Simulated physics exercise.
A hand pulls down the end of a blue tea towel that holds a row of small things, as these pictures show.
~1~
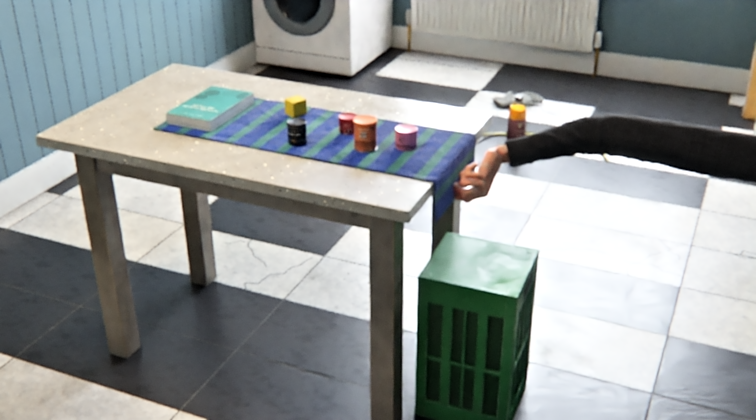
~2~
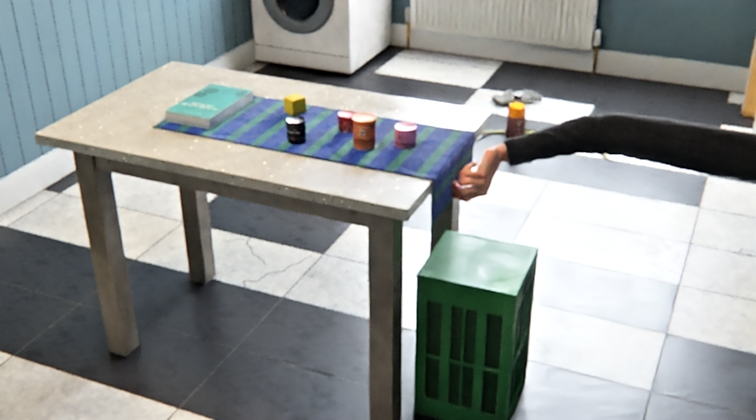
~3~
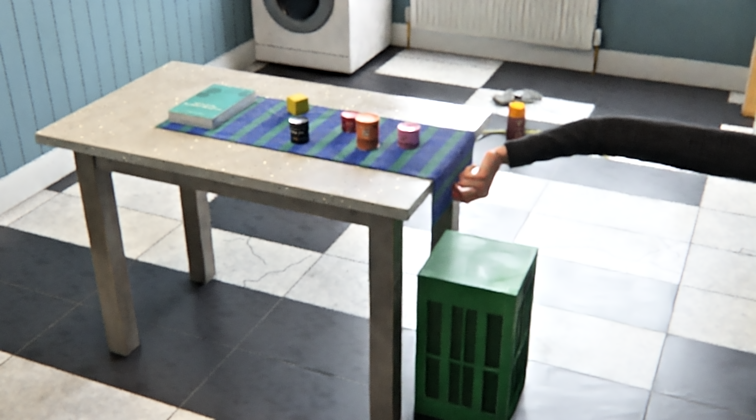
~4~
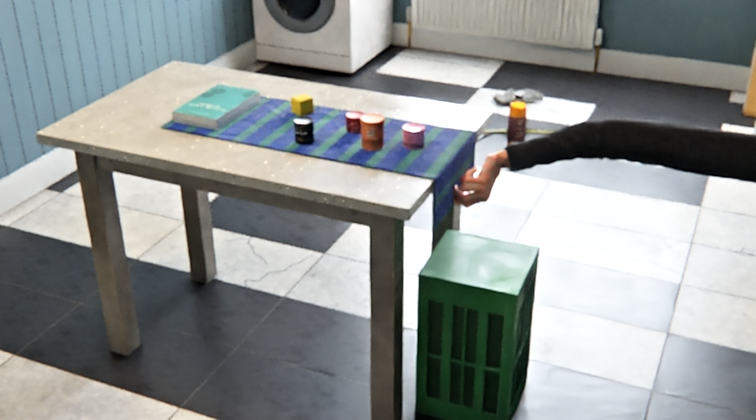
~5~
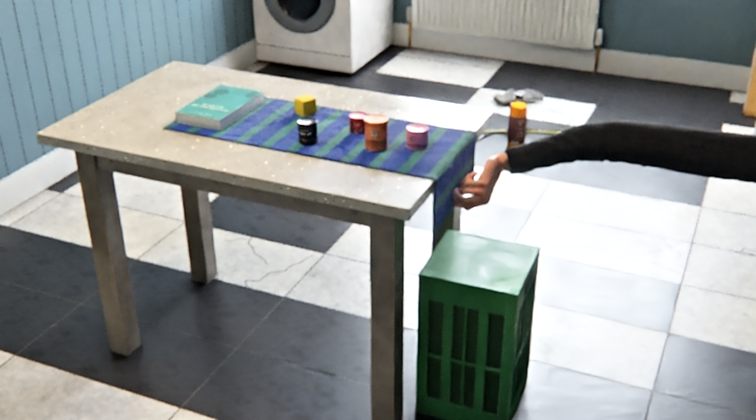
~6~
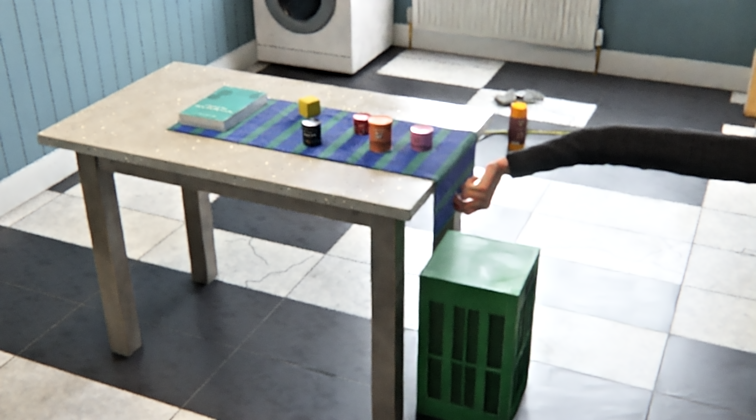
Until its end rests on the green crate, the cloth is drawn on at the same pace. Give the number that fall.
One thing comes off.
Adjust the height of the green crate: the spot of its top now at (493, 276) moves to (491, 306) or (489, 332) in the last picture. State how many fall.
For the first height 2, for the second 3.
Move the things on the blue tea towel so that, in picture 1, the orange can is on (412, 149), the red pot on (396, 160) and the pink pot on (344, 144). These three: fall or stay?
The orange can ends up off, the red pot ends up off, the pink pot stays put.
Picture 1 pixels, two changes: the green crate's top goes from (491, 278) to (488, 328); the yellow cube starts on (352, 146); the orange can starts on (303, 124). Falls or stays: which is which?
Yellow cube: Lost; orange can: Safe.
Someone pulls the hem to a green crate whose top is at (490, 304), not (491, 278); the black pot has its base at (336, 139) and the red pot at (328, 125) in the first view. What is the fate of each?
The black pot? Safe. The red pot? Safe.
Soon after, hem near (455, 226); all still up.
Then, hem on the crate; pink pot gone.
At rest, hem on the crate; pink pot gone. It carries off one.
